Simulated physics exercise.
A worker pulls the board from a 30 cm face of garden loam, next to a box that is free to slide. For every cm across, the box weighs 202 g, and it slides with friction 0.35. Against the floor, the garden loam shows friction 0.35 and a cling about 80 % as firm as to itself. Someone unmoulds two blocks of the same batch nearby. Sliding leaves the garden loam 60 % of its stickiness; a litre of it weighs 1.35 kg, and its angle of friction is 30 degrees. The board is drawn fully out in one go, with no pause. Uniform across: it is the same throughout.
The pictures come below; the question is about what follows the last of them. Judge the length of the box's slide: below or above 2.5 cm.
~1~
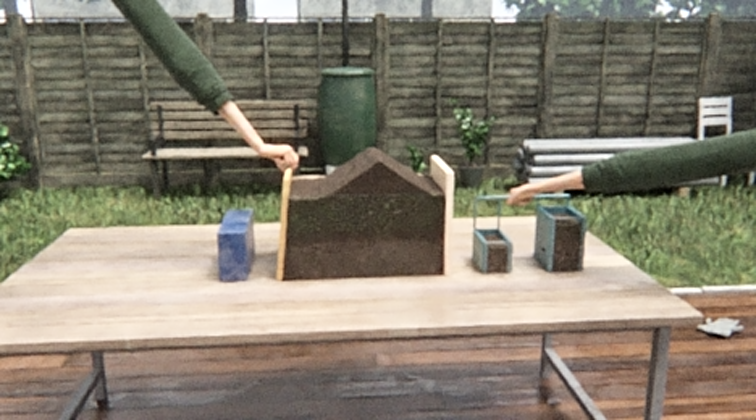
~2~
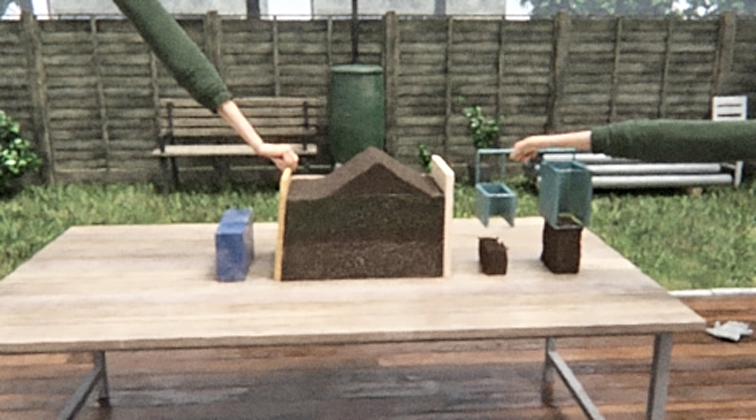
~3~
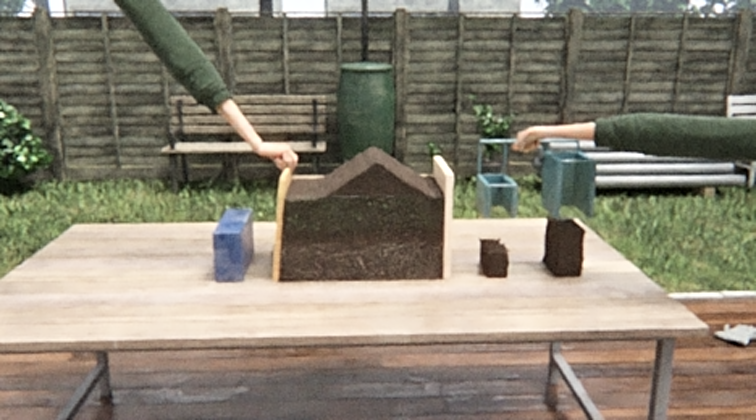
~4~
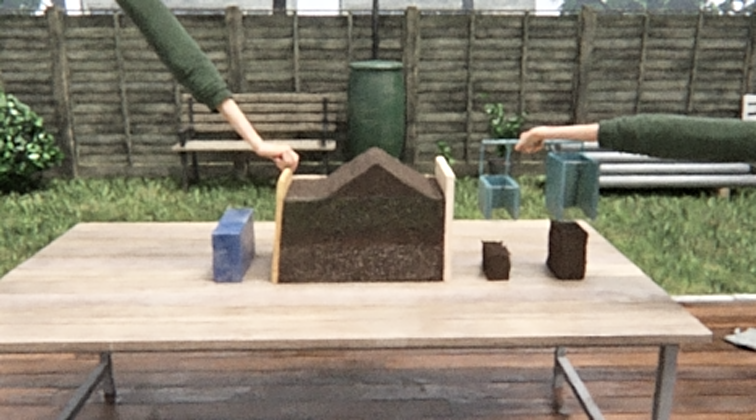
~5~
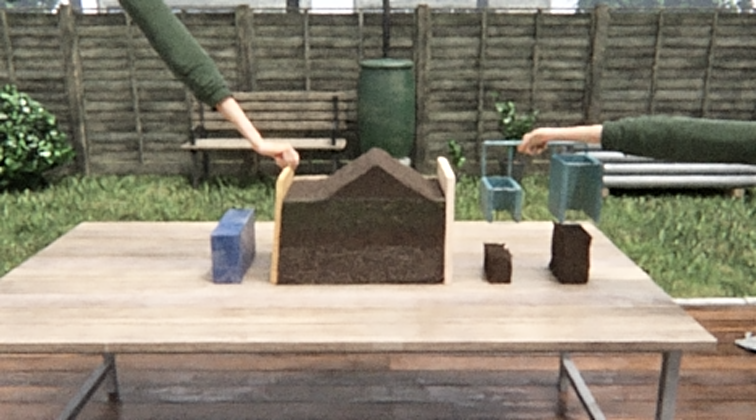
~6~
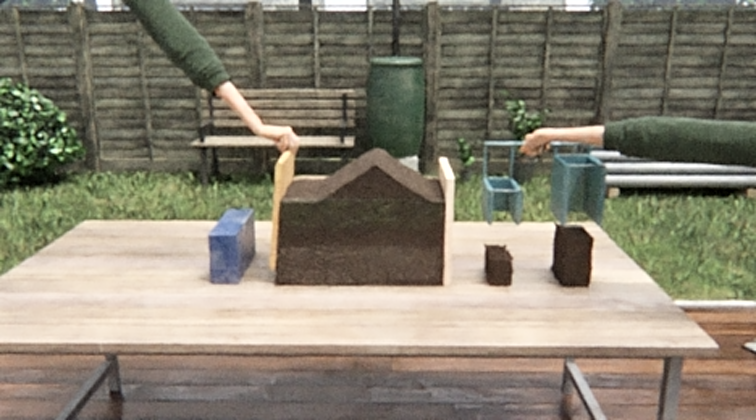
I'd bet on short of 2.5 cm for that.
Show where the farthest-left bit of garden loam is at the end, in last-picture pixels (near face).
You'll find it close to (248, 269).
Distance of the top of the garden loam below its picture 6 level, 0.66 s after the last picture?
Measured change: About 0.0 cm.
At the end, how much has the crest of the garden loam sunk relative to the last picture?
Around 0.0 centimetres, give or take.
Another 0.30 s on from the sixth picture, the box has not moved.
Another 0.66 s on from the sixth picture, the box has not moved.
Another 1.02 s on from the sixth picture, the box has not moved.
Another 1.37 s on from the sixth picture, the box has not moved.
Another 2.08 s on from the sixth picture, at the end, the box has not moved.
